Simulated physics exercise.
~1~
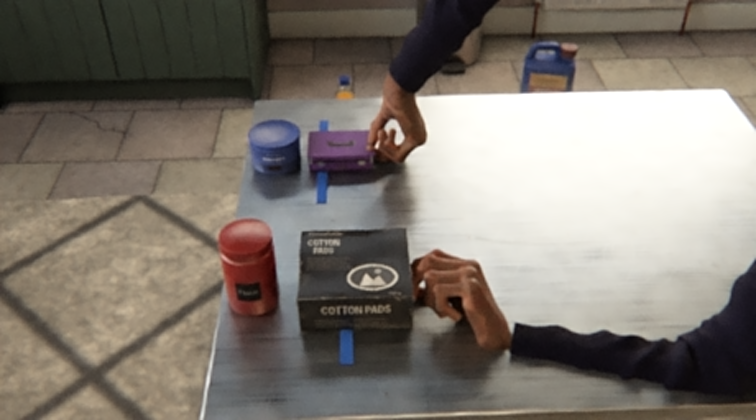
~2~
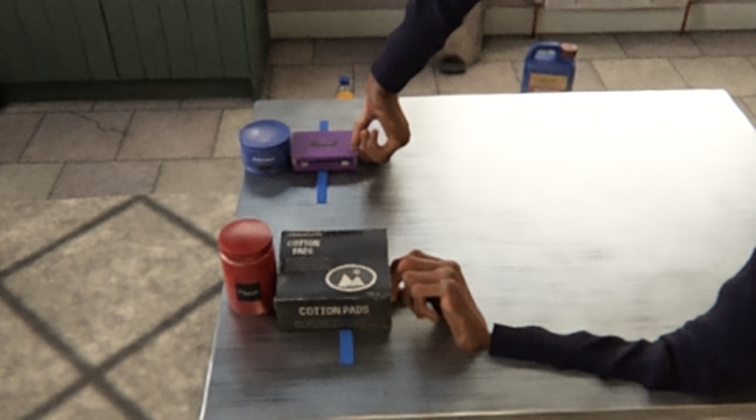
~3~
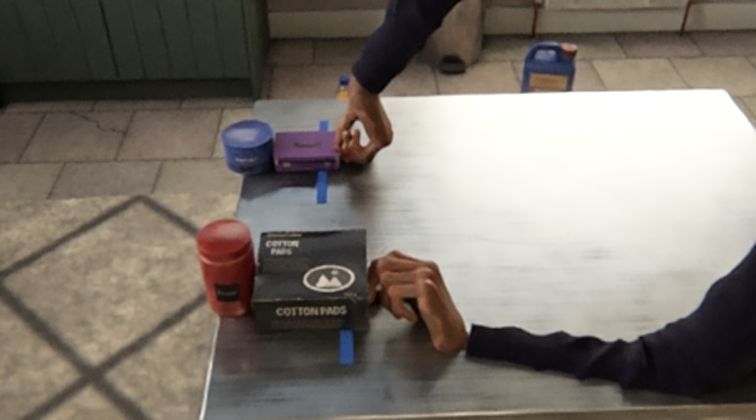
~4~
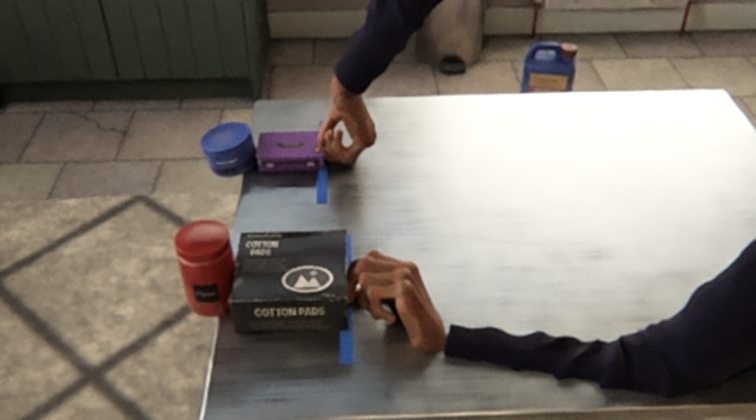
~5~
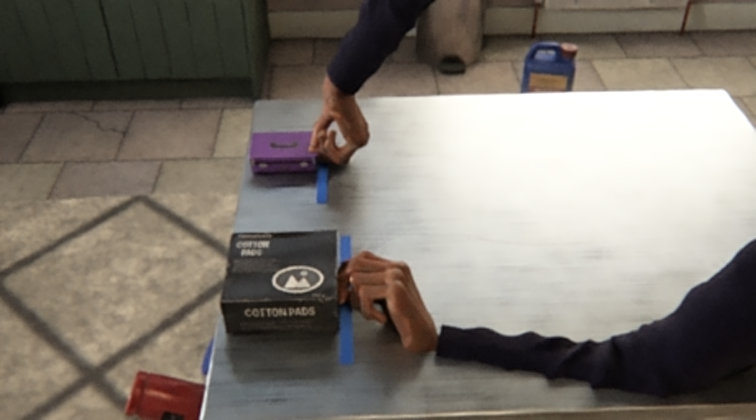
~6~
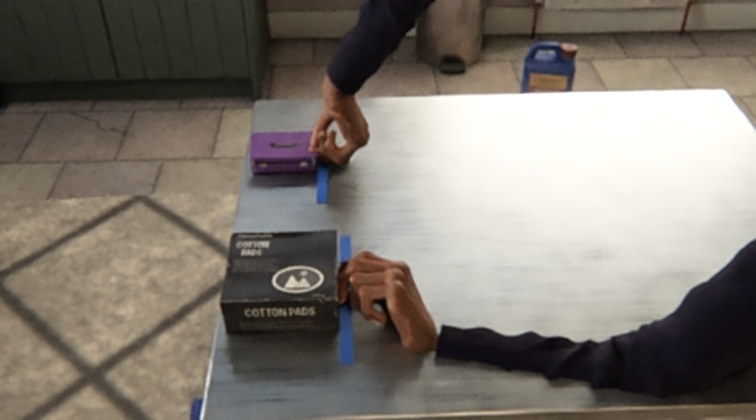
The video shows two hands pushing a purple case and a black cotton pads box leftward across a table, moving a blue tub and a red jar ahead of them. The tub and jar fall off the left edge, while the case and box stop on the table near blue tape marks.
